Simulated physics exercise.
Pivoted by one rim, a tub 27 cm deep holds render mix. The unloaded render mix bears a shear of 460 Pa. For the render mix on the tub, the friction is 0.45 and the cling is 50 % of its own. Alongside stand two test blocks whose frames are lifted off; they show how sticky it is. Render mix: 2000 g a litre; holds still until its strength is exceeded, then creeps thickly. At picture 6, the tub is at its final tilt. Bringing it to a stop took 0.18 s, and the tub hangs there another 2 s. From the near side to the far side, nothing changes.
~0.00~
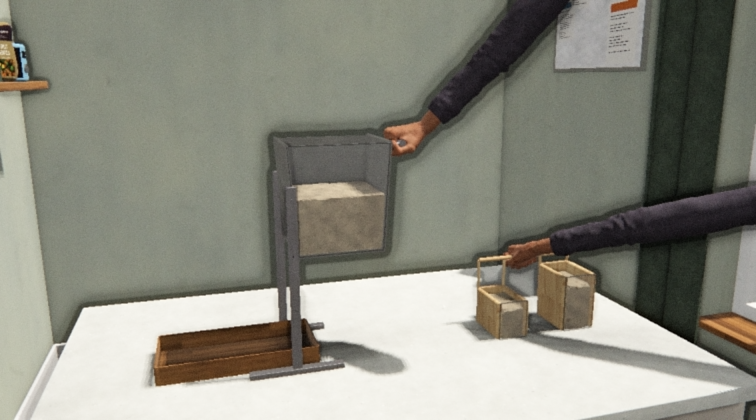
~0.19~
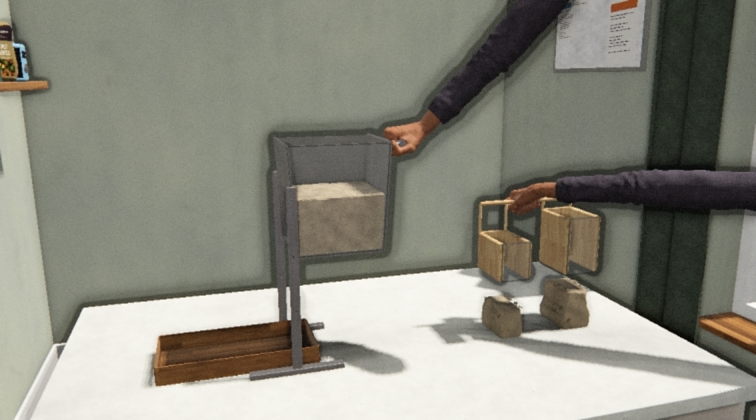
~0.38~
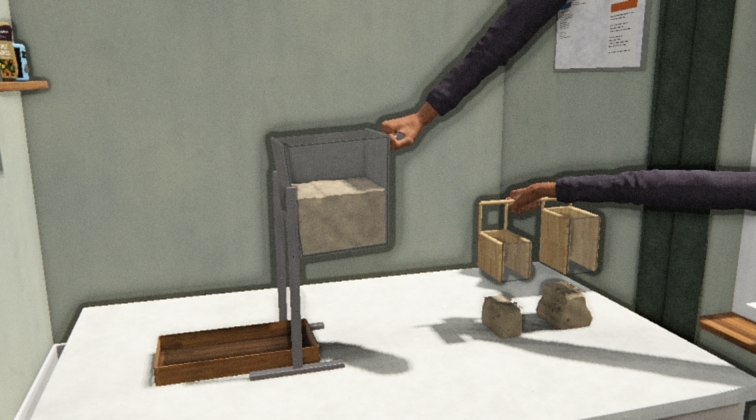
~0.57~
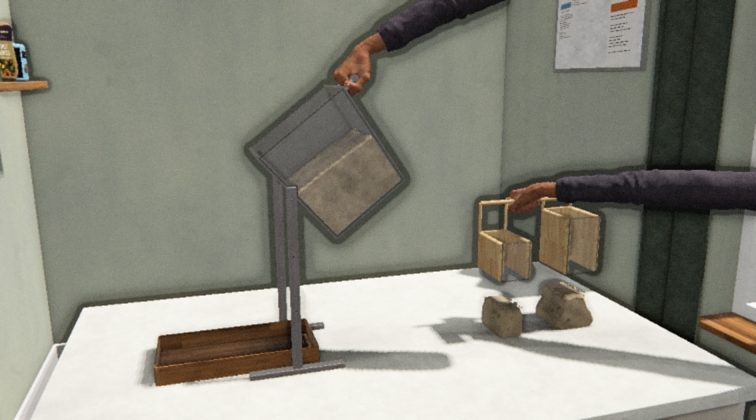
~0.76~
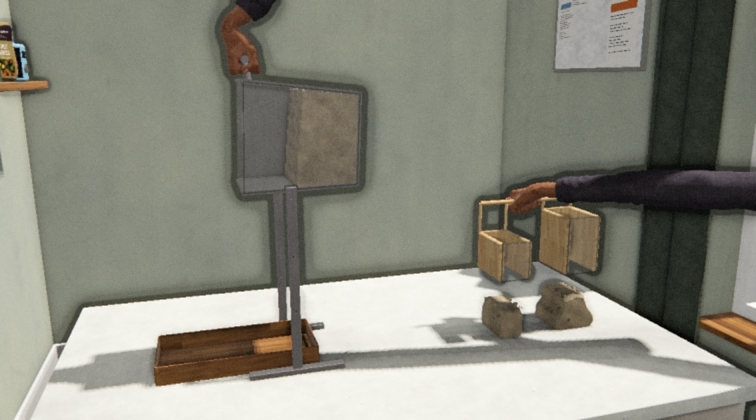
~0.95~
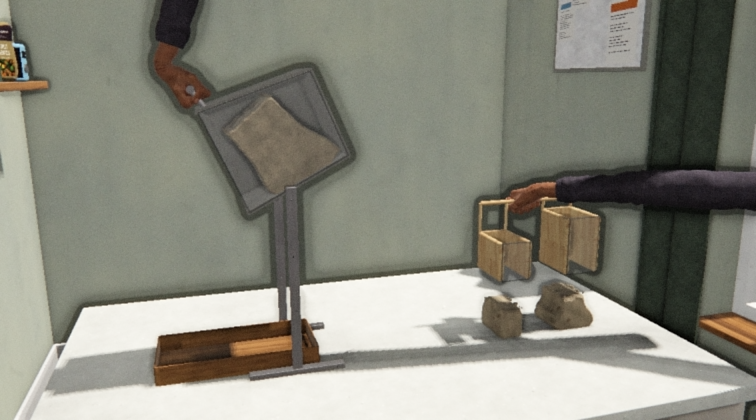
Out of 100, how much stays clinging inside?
0 %.
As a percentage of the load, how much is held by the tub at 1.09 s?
About 55 %.
After 1.09 s, the tub is at 113 degrees and holds 53 %.
After 1.26 s, the tub is at 113 degrees and holds 22 %.
After 1.43 s, the tub is at 113 degrees and holds 0 %.
After 1.60 s, the tub is at 113 degrees and holds 0 %.
After 2.95 s, at the end, the tub is at 113 degrees and holds 0 %.
